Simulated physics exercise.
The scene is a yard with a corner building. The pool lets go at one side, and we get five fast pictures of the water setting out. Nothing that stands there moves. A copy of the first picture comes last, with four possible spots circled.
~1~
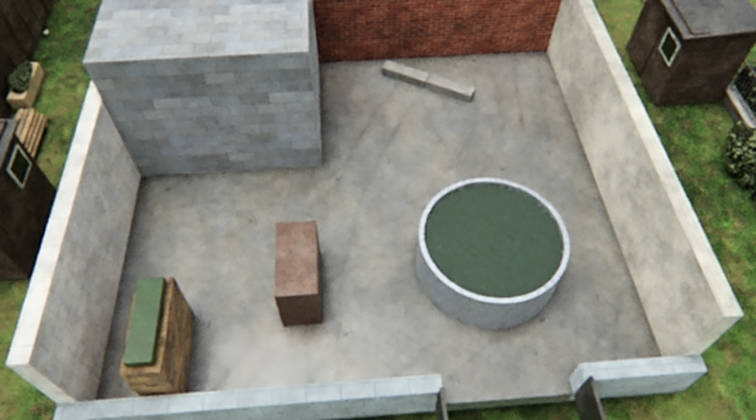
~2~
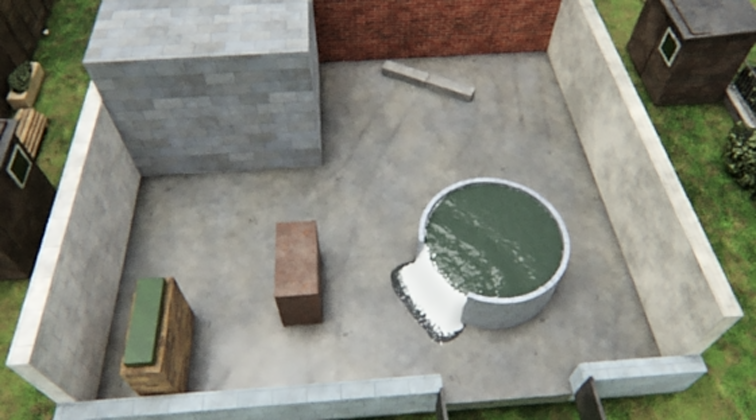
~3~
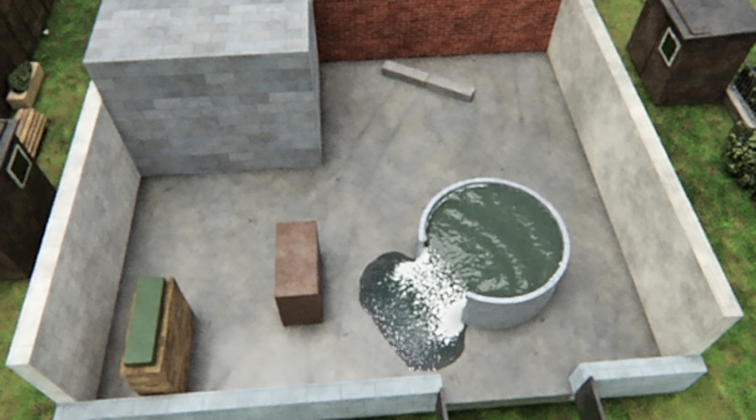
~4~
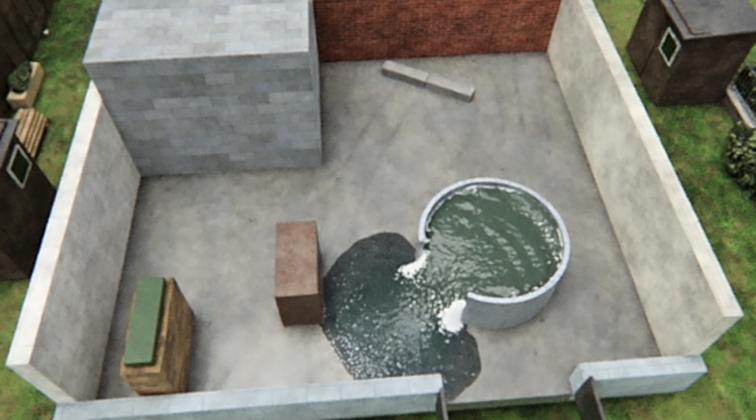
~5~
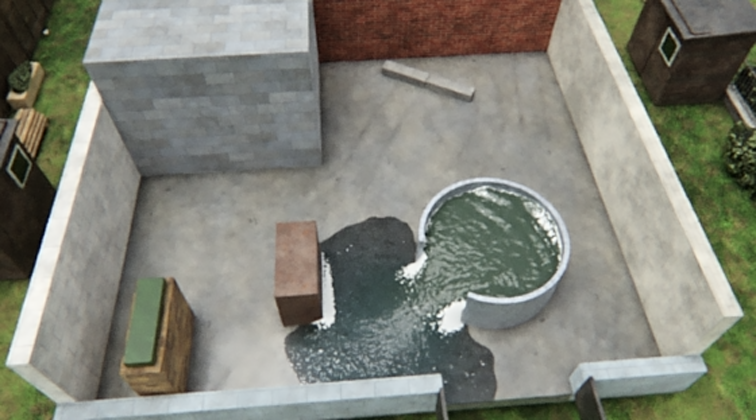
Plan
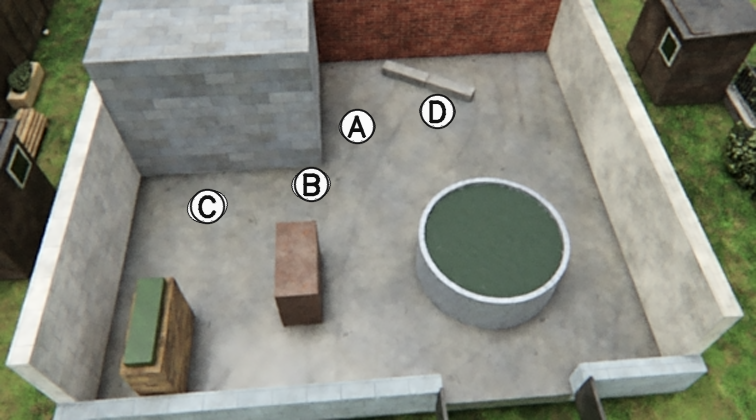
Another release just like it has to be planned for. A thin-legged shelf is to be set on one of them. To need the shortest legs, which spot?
Choose A.
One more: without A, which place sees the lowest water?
It is D.
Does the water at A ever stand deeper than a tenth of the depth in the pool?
No, it does not.
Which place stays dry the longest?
Here it is place D.
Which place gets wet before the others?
That would be B.
On the marked copy, A at (357, 126); B at (311, 184); C at (207, 206); D at (437, 111).
For place A, the water peaks at about 6 % of the depth that stood in the pool.
For place B, the water peaks at about 24 % of the depth that stood in the pool.
For place C, the water peaks at about 27 % of the depth that stood in the pool.
For place D, the water peaks at about 11 % of the depth that stood in the pool.
